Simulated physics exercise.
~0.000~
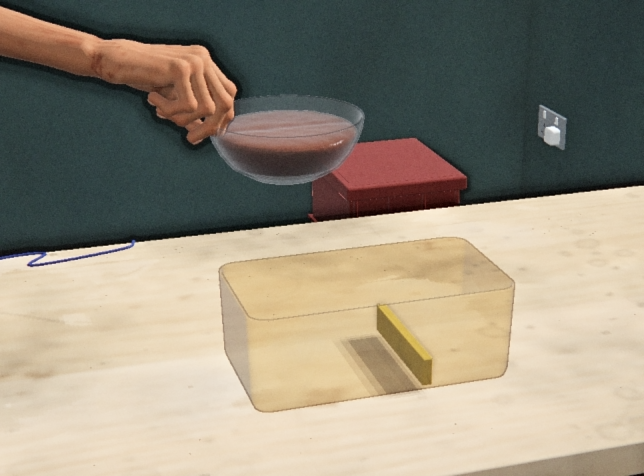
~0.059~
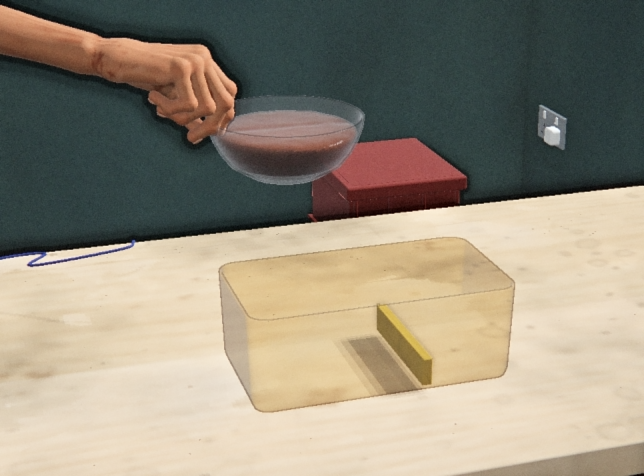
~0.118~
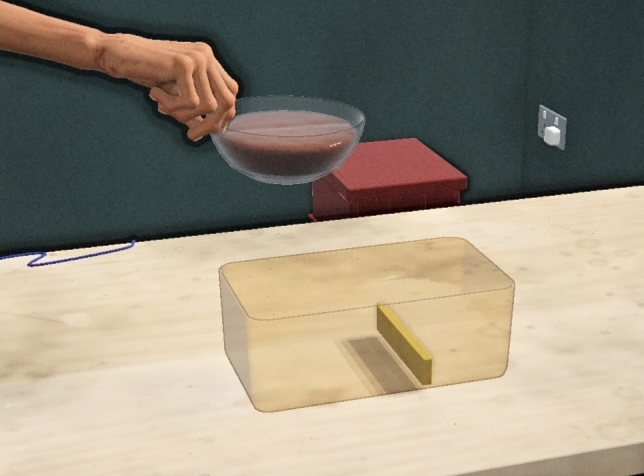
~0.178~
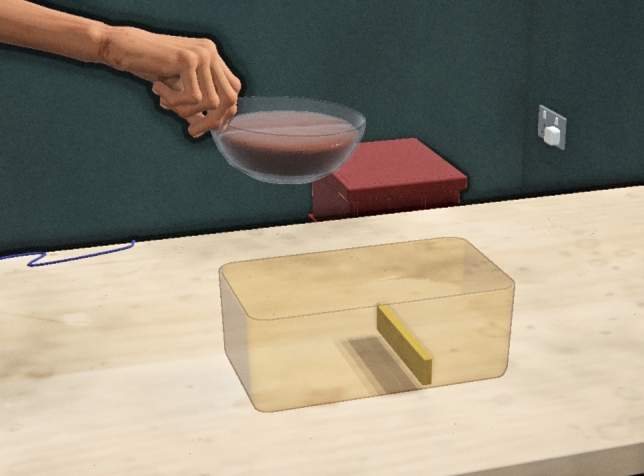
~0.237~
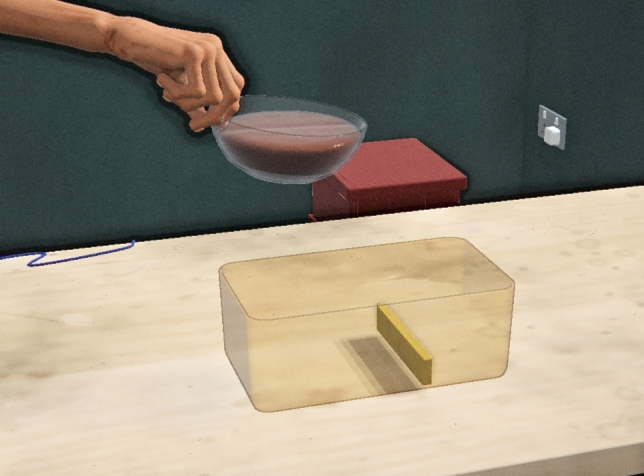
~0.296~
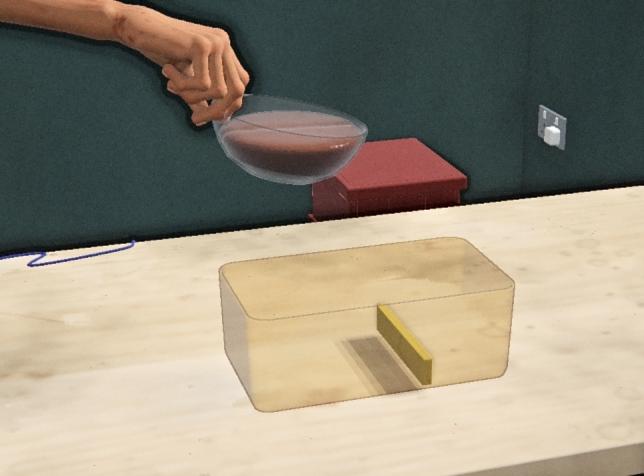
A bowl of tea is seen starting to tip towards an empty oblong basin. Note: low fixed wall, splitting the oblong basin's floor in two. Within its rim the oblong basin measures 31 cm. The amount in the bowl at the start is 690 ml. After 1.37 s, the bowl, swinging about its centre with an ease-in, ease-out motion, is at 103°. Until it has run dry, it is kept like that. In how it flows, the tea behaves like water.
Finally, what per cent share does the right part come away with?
Roughly 63 per cent.
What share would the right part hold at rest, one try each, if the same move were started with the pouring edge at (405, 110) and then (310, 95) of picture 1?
The first try gives 65 percent and the second 10 percent.
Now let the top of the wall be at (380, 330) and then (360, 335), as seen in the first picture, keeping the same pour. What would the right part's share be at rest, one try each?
Respectively close to 80 and 90 %.
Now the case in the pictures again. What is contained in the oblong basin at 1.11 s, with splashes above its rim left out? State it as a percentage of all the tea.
Near 94 in a hundred.
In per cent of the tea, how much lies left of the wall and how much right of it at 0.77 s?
Left: Around 4. Right: Around 20.
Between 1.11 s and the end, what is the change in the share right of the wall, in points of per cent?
Looks like it goes lower by around 2.
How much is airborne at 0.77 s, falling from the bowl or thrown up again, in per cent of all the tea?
Near 38 per cent at that moment.
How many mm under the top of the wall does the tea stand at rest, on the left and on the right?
Left about 26 mm, while the right is about 6 mm.
By 0.77 s the tilt is 61° and 37 per cent is still to pour, 4 is left of the wall and 21 right of it.
By 1.11 s the tilt is 94° and 1 per cent is still to pour, 30 is left of the wall and 64 right of it.
By 1.48 s the tilt is 103° and 0 per cent is still to pour, 36 is left of the wall and 63 right of it.
By 1.87 s the tilt is 103° and 0 per cent is still to pour, 36 is left of the wall and 63 right of it.
At rest 36 per cent lies left of the wall, 63 right of it and 1 outside.
